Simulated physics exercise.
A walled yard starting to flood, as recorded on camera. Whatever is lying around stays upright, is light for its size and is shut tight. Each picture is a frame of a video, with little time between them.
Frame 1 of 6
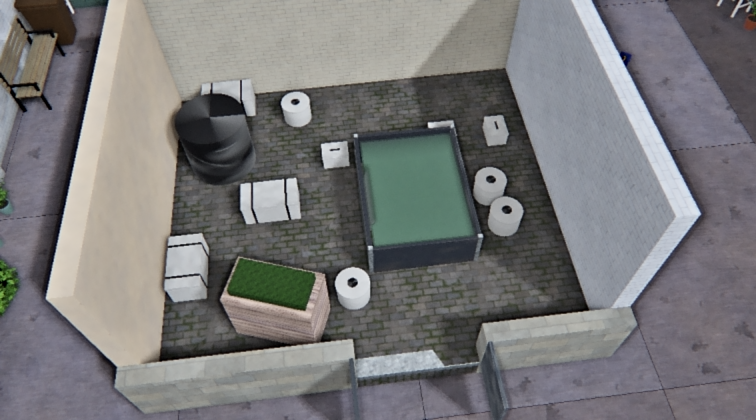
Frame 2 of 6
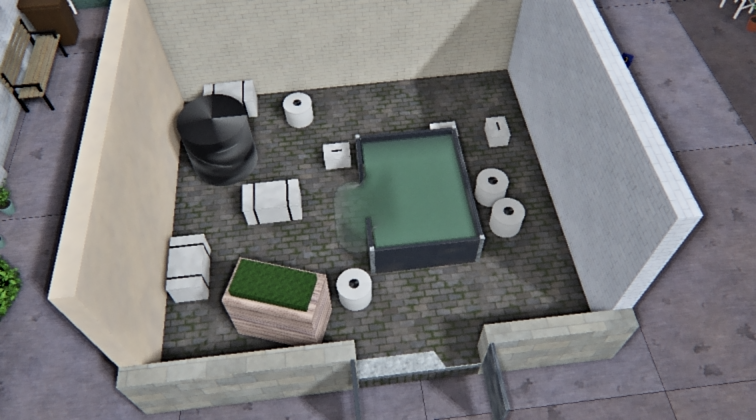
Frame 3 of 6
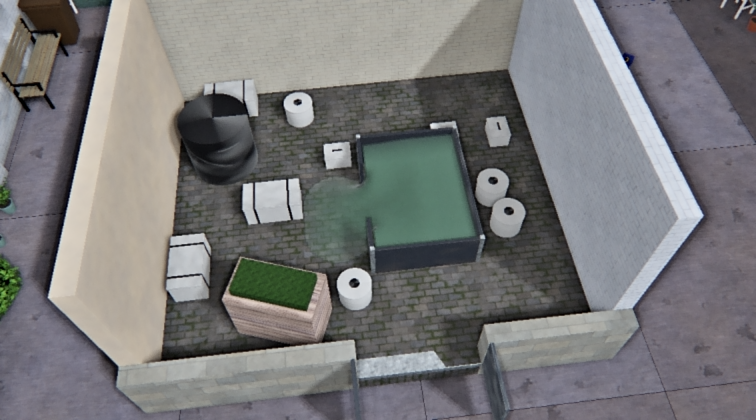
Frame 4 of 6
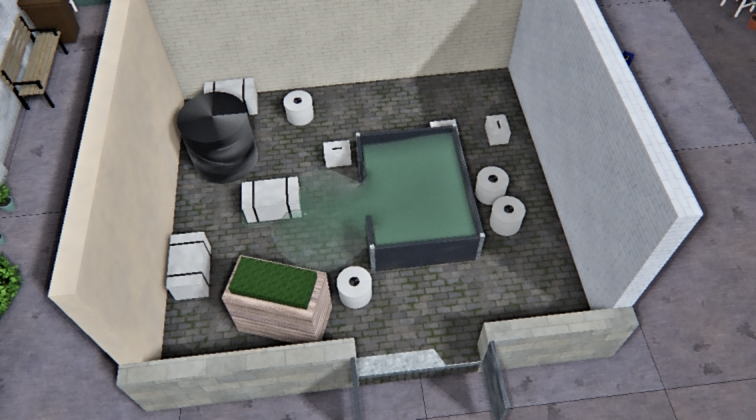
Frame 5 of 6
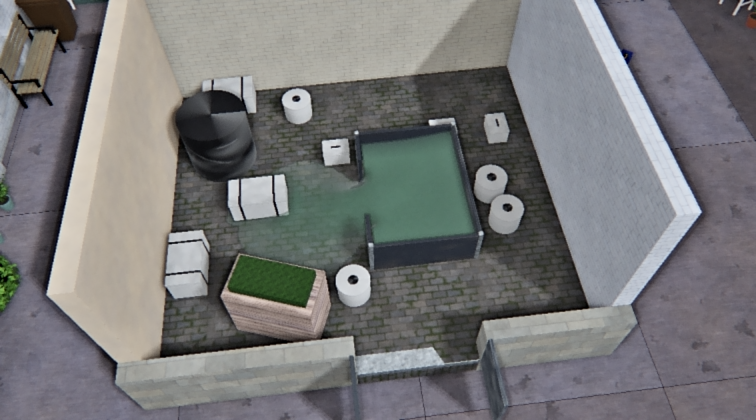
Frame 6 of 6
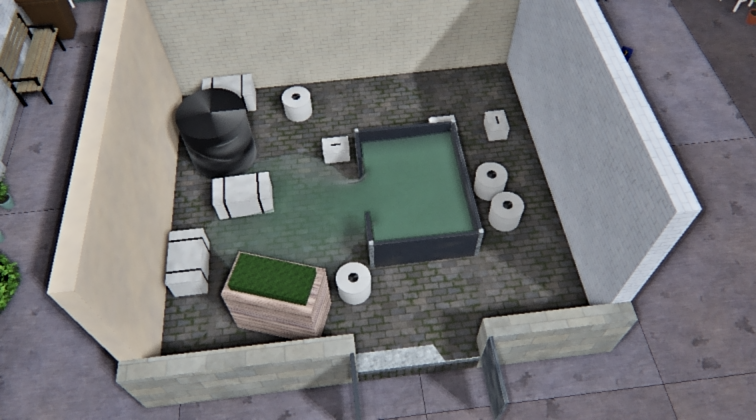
Green water spreads left from a dark-walled tank across the yard, and a white trunk slides left.
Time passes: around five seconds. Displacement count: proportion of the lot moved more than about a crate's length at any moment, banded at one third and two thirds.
It stays in the bottom third.
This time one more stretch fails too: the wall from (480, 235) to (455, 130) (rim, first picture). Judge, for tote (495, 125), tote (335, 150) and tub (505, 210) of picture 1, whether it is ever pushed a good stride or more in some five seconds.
First covers that distance, second stays short of it, third covers that distance.
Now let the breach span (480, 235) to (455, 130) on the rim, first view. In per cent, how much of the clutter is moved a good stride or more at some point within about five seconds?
I'd guess around 60 percent of them.
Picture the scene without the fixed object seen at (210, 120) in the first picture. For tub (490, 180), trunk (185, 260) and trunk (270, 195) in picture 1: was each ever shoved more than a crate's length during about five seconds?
In sequence: Did not travel far, next did travel that far, finally did travel that far.
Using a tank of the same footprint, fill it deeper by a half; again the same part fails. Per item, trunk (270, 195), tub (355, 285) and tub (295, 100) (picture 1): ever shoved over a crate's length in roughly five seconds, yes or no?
In sequence: Went the distance, fell short and went the distance.
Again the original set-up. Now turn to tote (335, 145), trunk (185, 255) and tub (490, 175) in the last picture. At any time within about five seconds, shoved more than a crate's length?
In that order: No, that far or more, short of that.
A moment on, 1 of 10 are well off their spots; 0 afloat.
Next, 1 of 10 are well off their spots; 2 afloat.
Later, 2 of 10 are well off their spots; 3 afloat.
In the end, 1 of 10 are well off their spots, and 2 have been at some point; 3 afloat.
